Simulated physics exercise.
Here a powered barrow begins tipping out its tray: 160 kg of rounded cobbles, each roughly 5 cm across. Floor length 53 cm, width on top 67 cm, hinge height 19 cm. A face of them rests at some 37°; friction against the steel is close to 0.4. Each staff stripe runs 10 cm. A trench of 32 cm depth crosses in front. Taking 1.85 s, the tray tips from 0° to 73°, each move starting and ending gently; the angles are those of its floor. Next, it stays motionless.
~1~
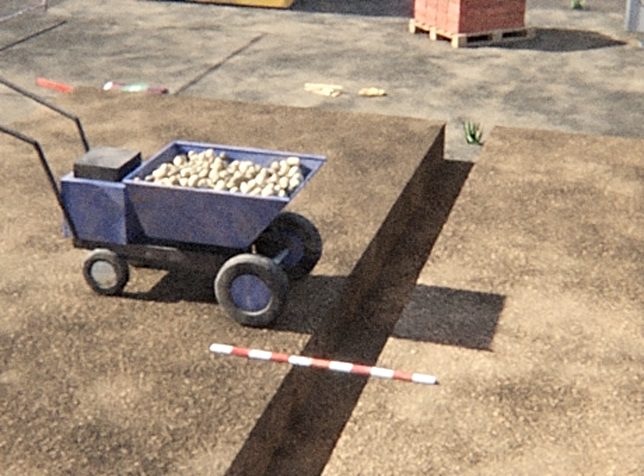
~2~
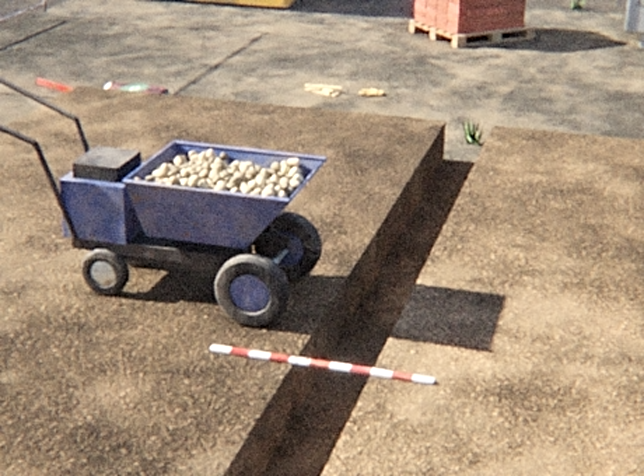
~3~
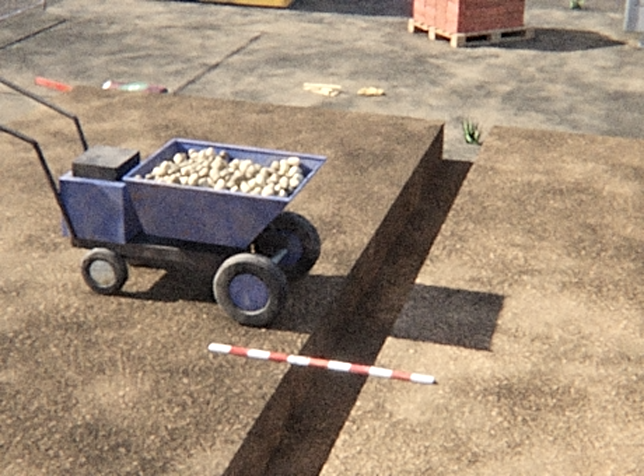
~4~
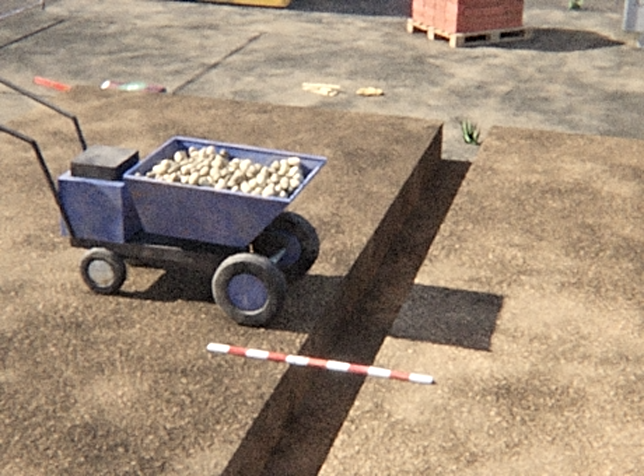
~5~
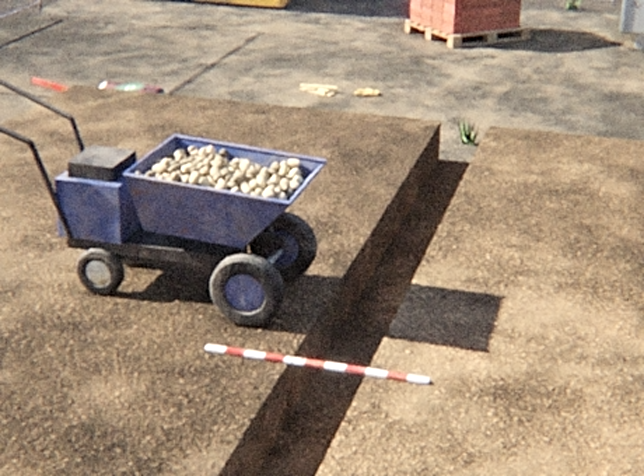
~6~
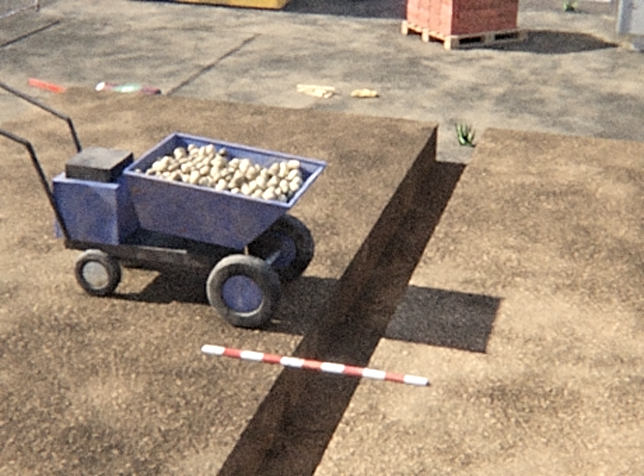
A blue barrow loaded with pale stones slowly tilts its tray slightly toward the trench.
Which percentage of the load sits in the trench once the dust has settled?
Near 54 per cent.
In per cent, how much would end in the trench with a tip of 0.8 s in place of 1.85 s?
In that case, around 40%.
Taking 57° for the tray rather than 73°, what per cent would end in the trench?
Then close to 45 per cent.
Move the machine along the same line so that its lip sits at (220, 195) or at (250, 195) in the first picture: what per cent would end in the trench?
About 95 per cent from the first spot, about 100 from the second.
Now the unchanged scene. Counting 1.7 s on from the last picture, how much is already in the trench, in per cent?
Close to 25 per cent at that time.
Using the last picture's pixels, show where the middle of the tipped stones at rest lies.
(385, 346).
Then, 1.1 s after the last picture the floor is at 62°, 97 % in the tray, 2 % in the trench; the foremost stones are at (382, 302).
Then, 1.7 s after the last picture the floor is at 73°, 41 % in the tray, 23 % in the trench, 36 % past the trench; the foremost stones are at (493, 345).
Then, 2.0 s after the last picture the floor is at 73°, 15 % in the tray, 36 % in the trench, 48 % past the trench; the foremost stones are at (545, 338).
Then, 4.0 s after the last picture the floor is at 73°, 0 % in the tray, 54 % in the trench, 46 % past the trench; the foremost stones are at (558, 338).
